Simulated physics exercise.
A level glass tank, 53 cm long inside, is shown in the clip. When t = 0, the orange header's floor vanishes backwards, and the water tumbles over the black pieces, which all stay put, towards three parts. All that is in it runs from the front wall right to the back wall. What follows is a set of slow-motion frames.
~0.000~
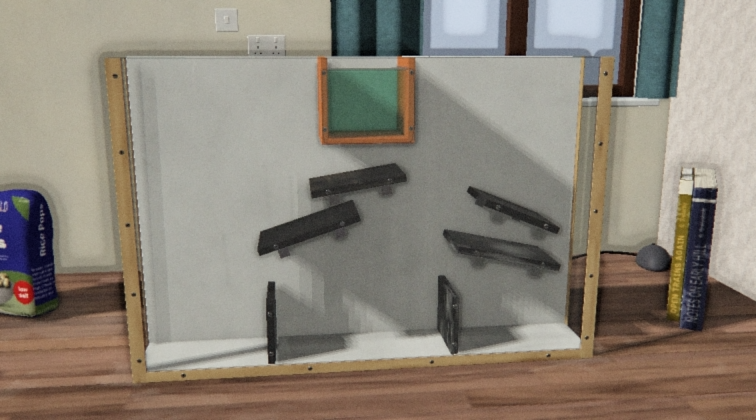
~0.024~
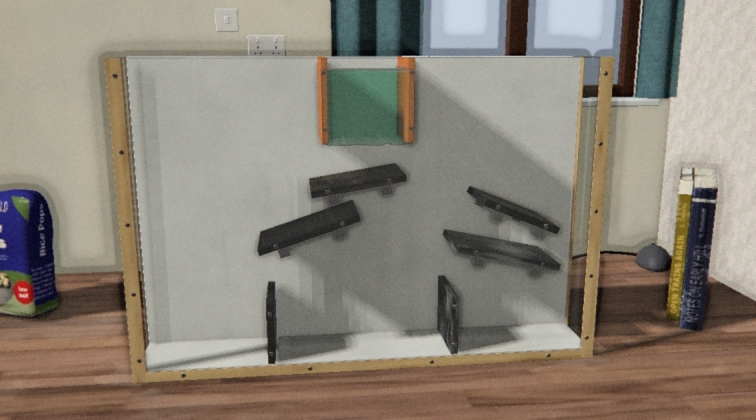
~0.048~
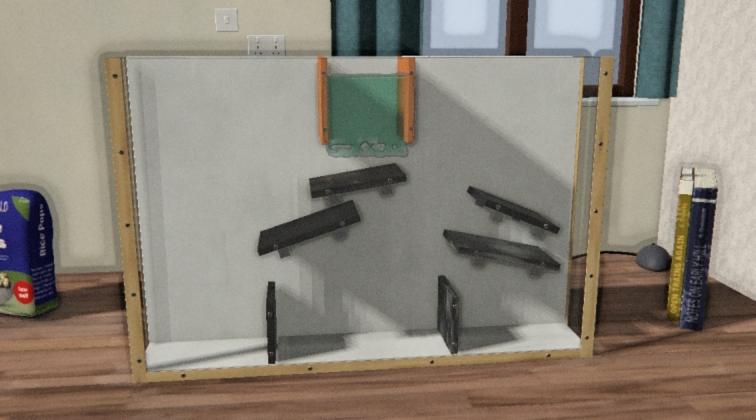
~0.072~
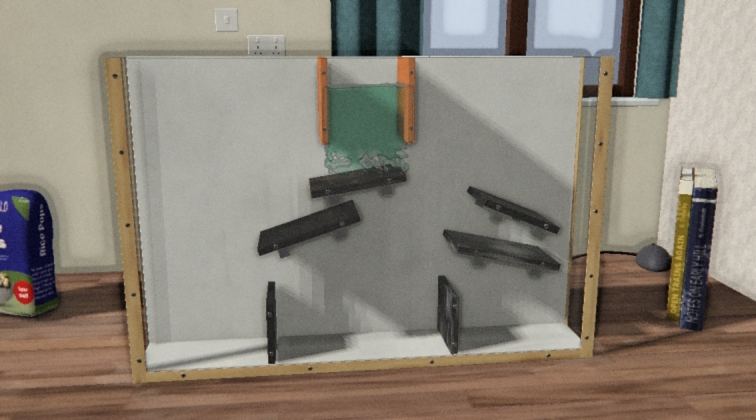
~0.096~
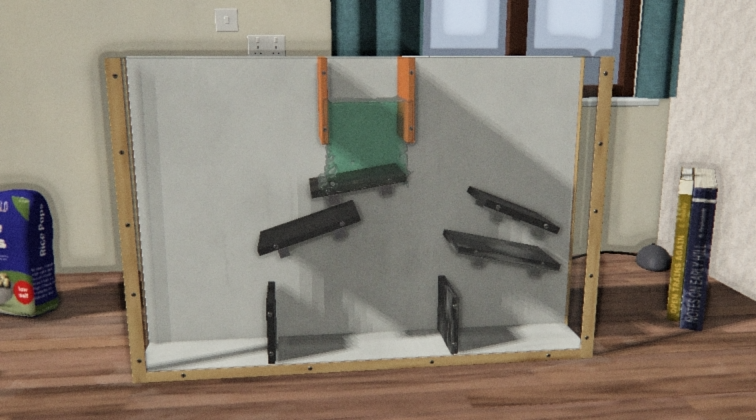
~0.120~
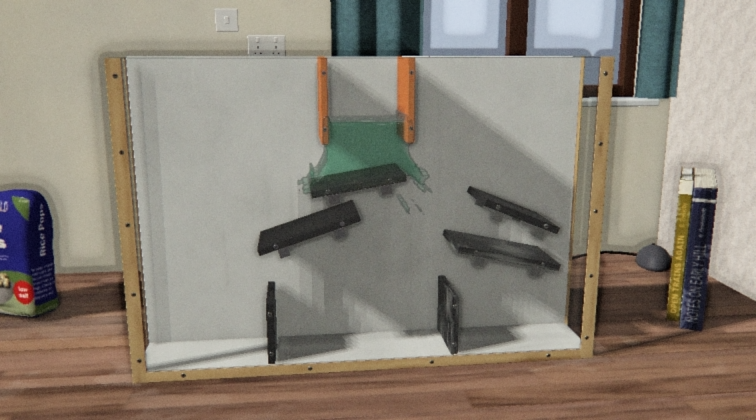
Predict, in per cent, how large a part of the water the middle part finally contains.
Some 10 percent of the water.
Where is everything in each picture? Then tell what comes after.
Bottom of the water (339, 139); top (371, 71); the piece under the header is centred near (359, 186); divider tops at (270, 305) and (456, 298), in the first picture.
Bottom of the water (378, 145); top (366, 72), in the second picture.
Bottom of the water (403, 156); top (338, 78), in the third picture.
Bottom of the water (380, 173); top (335, 89); below the header it spans (329, 155) to (407, 157), in the fourth picture.
Bottom of the water (407, 186); top (331, 104); below the header it spans (328, 184) to (410, 172), in the fifth picture.
Bottom of the water (409, 208); top (371, 124); below the header it spans (308, 191) to (426, 177), in the sixth picture.
Then, 0.22 s in, hardly anything has reached the bottom yet.
Then, 0.36 s in, 51 per cent is down, the largest part in the left part.
Then, 0.70 s in, 91 per cent is down, the largest part in the left part.
Finally, the split from left to right is 62, 9 and 29 per cent.
